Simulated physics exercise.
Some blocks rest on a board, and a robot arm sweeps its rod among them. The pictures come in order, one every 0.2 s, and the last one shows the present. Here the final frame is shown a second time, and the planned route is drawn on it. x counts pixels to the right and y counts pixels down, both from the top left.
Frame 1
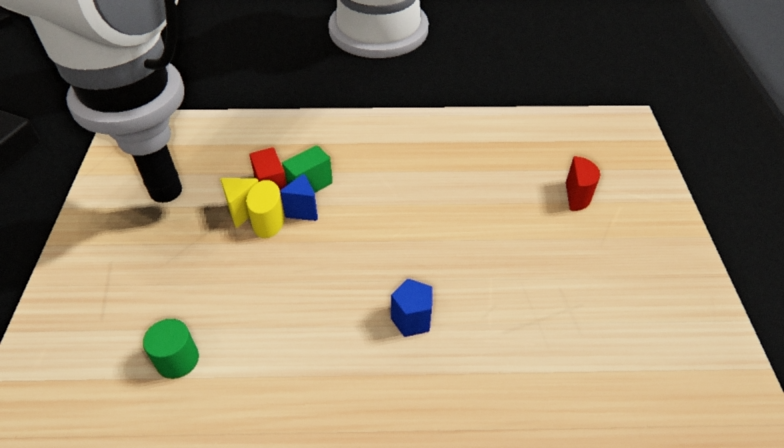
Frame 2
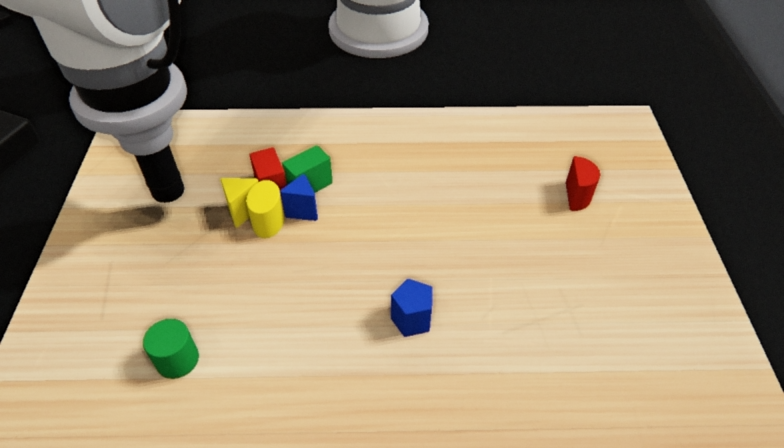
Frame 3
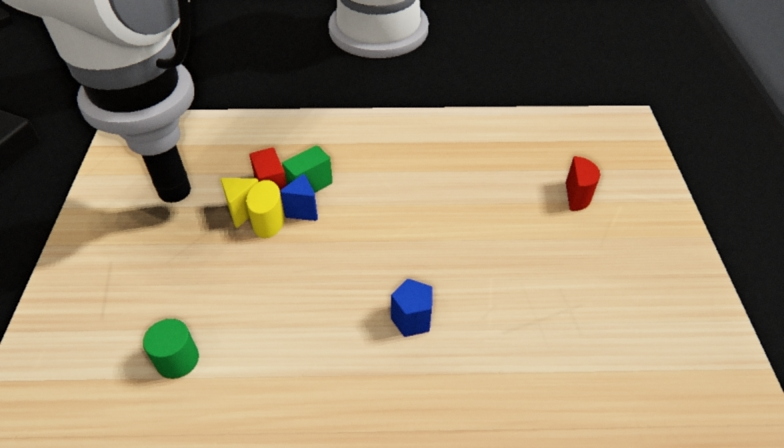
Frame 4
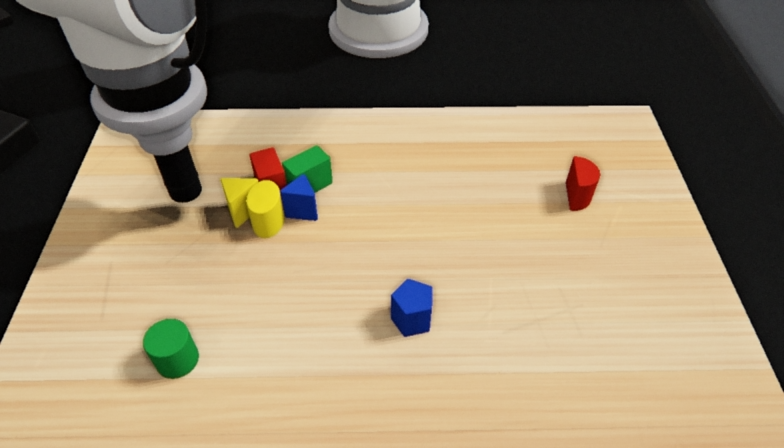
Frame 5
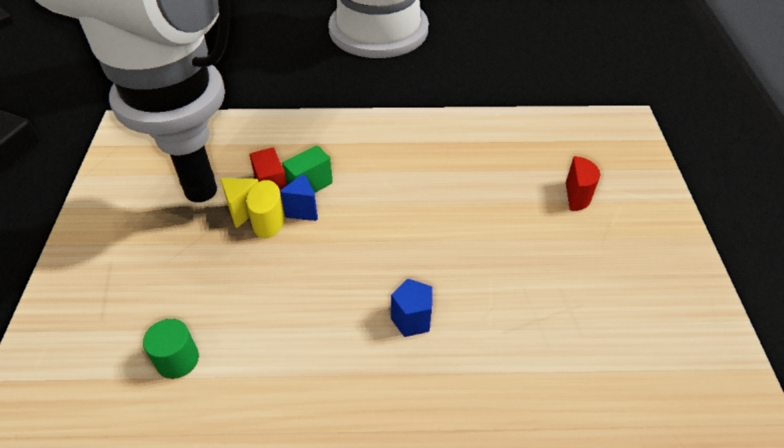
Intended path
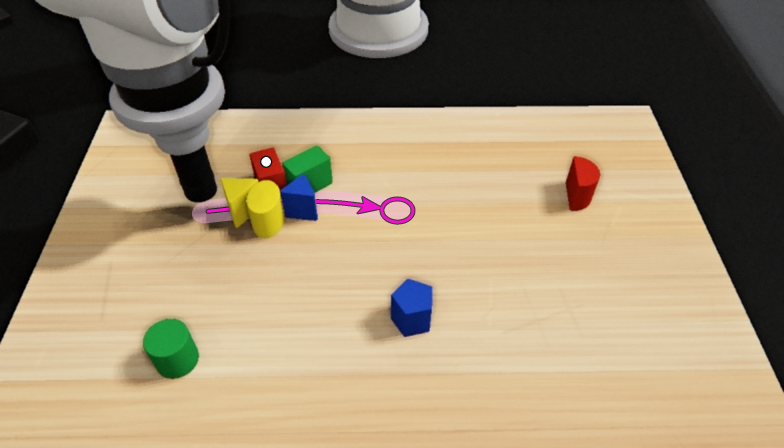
On a wooden board, a robot arm moves its black rod slightly right toward clustered blocks.
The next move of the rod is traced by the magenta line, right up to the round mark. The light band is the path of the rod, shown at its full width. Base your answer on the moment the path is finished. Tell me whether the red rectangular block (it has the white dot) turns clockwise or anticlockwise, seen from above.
It makes a counterclockwise turn.
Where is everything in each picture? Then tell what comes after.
Rod tip at (167, 193); block tops, yellow three-sided block at (236, 186); yellow elliptical block at (263, 196); red rectangular block at (266, 162); blue three-sided block at (299, 187); green rectangular block at (306, 159), in the first picture.
Rod at (169, 193); blocks unchanged, in the second picture.
Rod at (175, 193); blocks unchanged, in the third picture.
Rod at (186, 193); blocks unchanged, in the fourth picture.
Rod at (202, 192); yellow three-sided block at (236, 186); yellow elliptical block at (263, 196); red rectangular block at (266, 162); blue three-sided block at (299, 187); green rectangular block at (306, 159), in the fifth picture.
Path on the board, from (208, 211) via (304, 202), ending at (397, 210); the dot is on the red rectangular block.
What follows on the original path. One third of the way, rod at (270, 185); yellow three-sided block at (296, 182), turned 35° clockwise; yellow elliptical block at (288, 205), turned 80° clockwise; red rectangular block at (278, 158), turned 65° anticlockwise; blue three-sided block at (318, 193), turned 85° anticlockwise; green rectangular block at (321, 150), turned 35° clockwise.
Two thirds of the way, rod at (334, 183); yellow three-sided block at (360, 185), turned 60° clockwise; yellow elliptical block at (288, 205), turned 80° clockwise; red rectangular block at (279, 157), turned 70° anticlockwise; blue three-sided block at (331, 200), turned 60° anticlockwise; green rectangular block at (321, 150), turned 35° clockwise.
At the end, rod at (398, 191); yellow three-sided block at (417, 201), turned 75° clockwise; yellow elliptical block at (288, 205), turned 80° clockwise; red rectangular block at (279, 157), turned 70° anticlockwise; blue three-sided block at (331, 200), turned 60° anticlockwise; green rectangular block at (321, 150), turned 35° clockwise.
